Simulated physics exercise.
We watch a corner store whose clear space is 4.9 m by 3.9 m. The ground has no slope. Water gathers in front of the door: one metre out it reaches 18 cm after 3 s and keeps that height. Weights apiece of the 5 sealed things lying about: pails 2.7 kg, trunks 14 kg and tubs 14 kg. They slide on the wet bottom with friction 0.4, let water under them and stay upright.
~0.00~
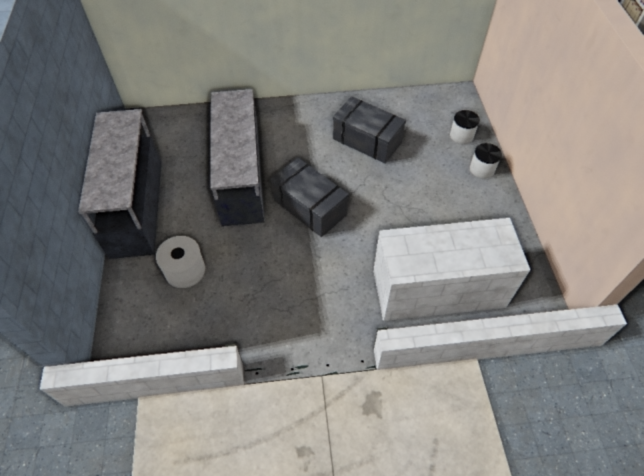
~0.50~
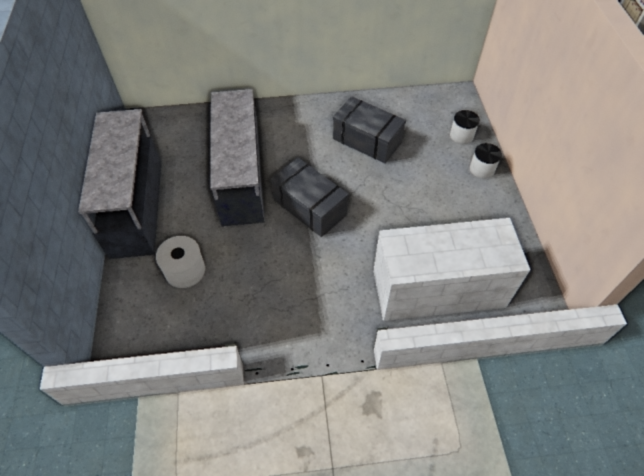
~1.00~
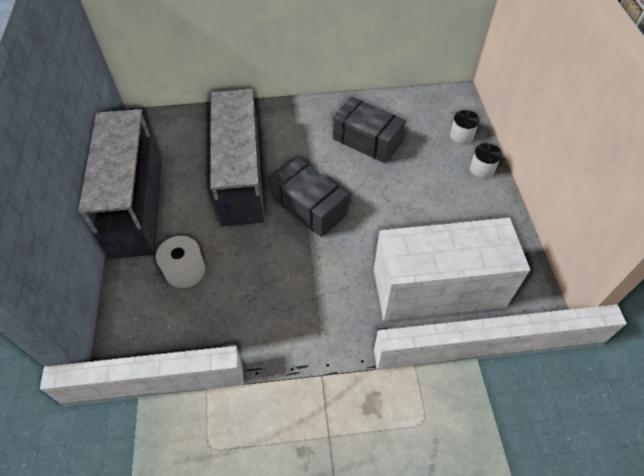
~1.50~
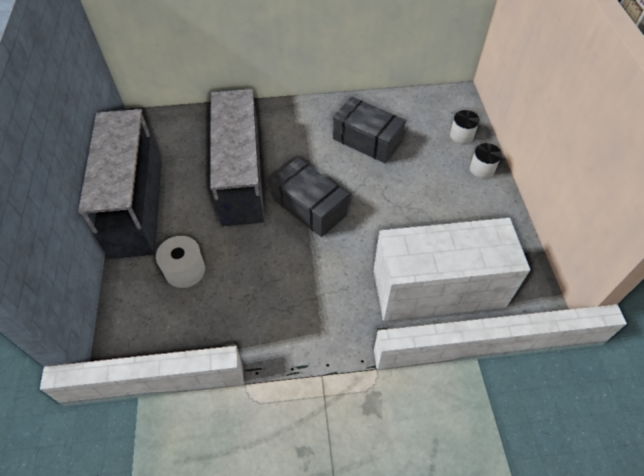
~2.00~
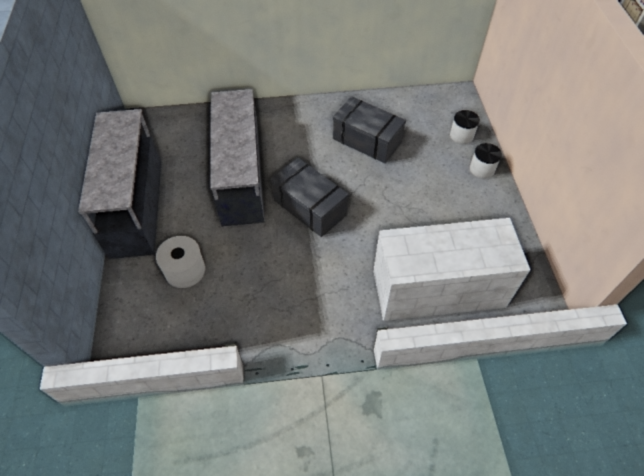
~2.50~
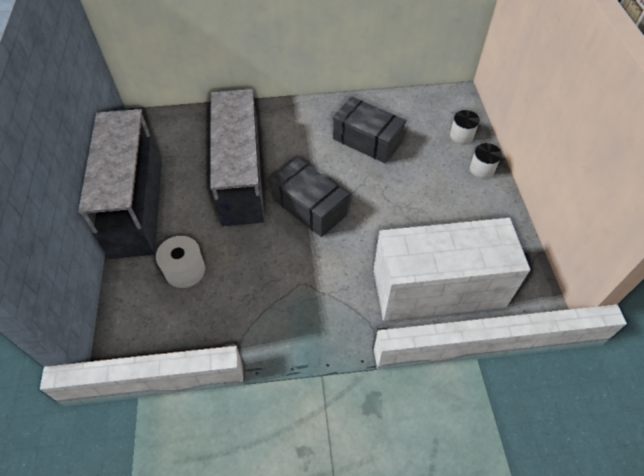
Water spreads over the pale paving outside and creeps through the doorway onto the grey floor.
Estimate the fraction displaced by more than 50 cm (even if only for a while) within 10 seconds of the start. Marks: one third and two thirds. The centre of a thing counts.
Share: Two thirds or more.
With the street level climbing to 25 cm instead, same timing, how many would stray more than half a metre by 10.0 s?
In that case 4 of them.
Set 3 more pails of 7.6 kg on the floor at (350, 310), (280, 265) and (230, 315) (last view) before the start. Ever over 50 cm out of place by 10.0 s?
In turn: Over, past it, less.
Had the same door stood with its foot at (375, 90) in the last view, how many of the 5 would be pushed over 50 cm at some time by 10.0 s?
In that case 4 of them.
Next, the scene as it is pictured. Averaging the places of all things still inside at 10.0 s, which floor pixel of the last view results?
At about (420, 211).
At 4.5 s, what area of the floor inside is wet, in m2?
Roughly 7.0 m2.
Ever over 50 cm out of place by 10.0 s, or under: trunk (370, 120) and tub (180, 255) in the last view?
In turn: Past it, less.
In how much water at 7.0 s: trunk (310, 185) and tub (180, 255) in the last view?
About 8 and 5 cm.
After 3.5 s 0 of 5 are over 50 cm from their spots; 0 afloat.
After 4.5 s 1 of 5 are over 50 cm from their spots; 0 afloat.
After 7.0 s 2 of 5 are over 50 cm from their spots; 3 afloat.
After 10.0 s 4 of 5 are over 50 cm from their spots, and 4 have been at some point; 4 afloat.
